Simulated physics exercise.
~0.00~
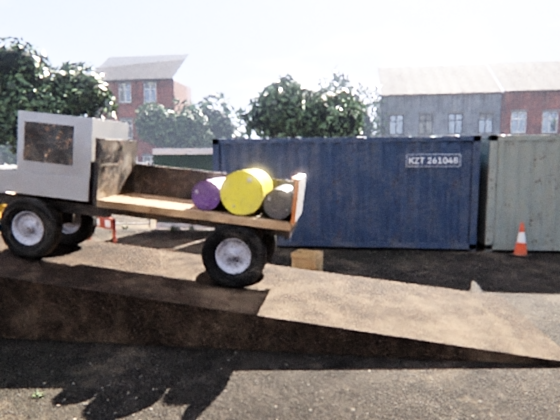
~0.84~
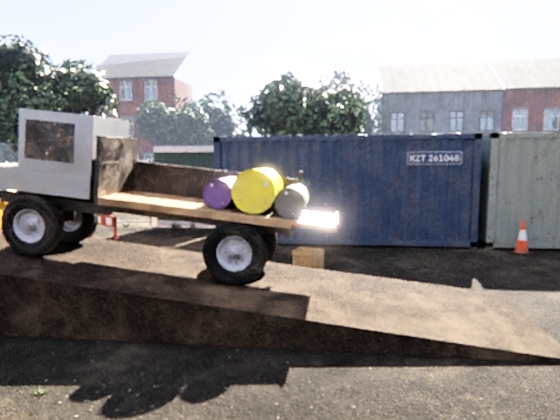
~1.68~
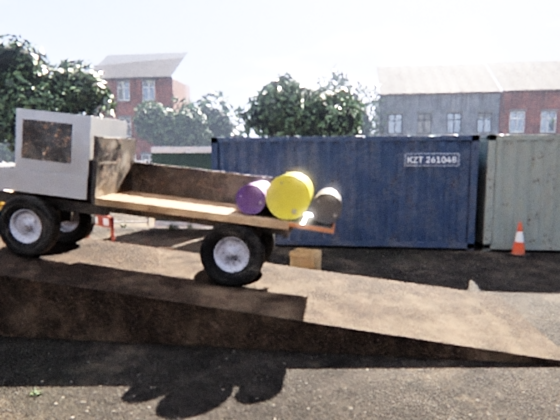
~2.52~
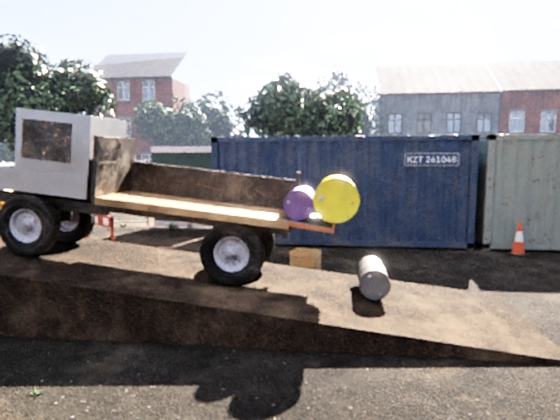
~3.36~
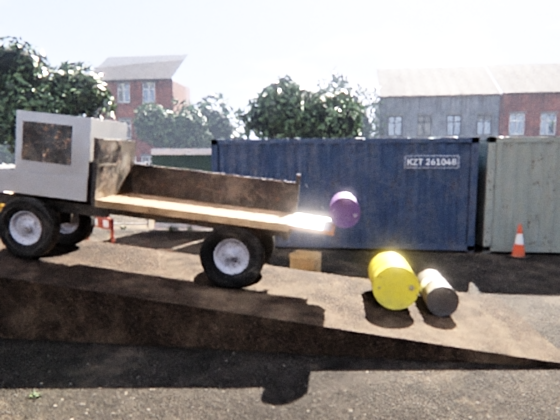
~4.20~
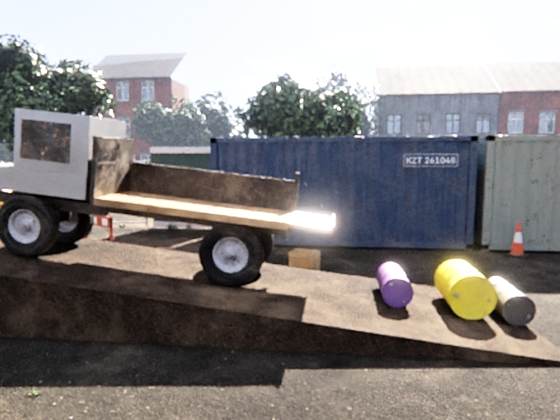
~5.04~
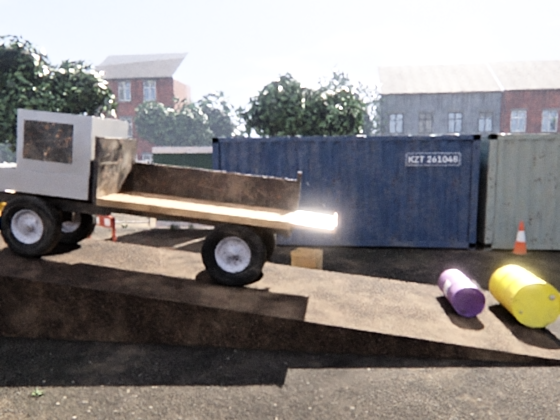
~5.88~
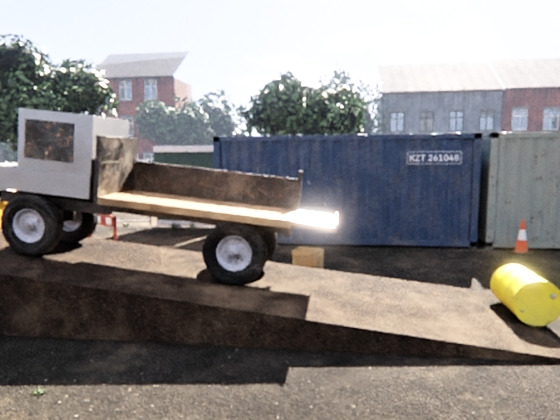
At first, a small truck stands on a sloping ramp, facing left, with a purple, a yellow and a grey drum resting against its upright tailgate. The tailgate drops open level with the bed, and the drums begin rolling right toward it. The grey drum goes over the end first and lands on the ramp, followed by the yellow one and then the purple one. All three roll on down the slope, and the grey drum leaves view, with the purple drum later out of sight too. Finally, the yellow drum sits near the foot of the ramp, and the truck bed is empty.
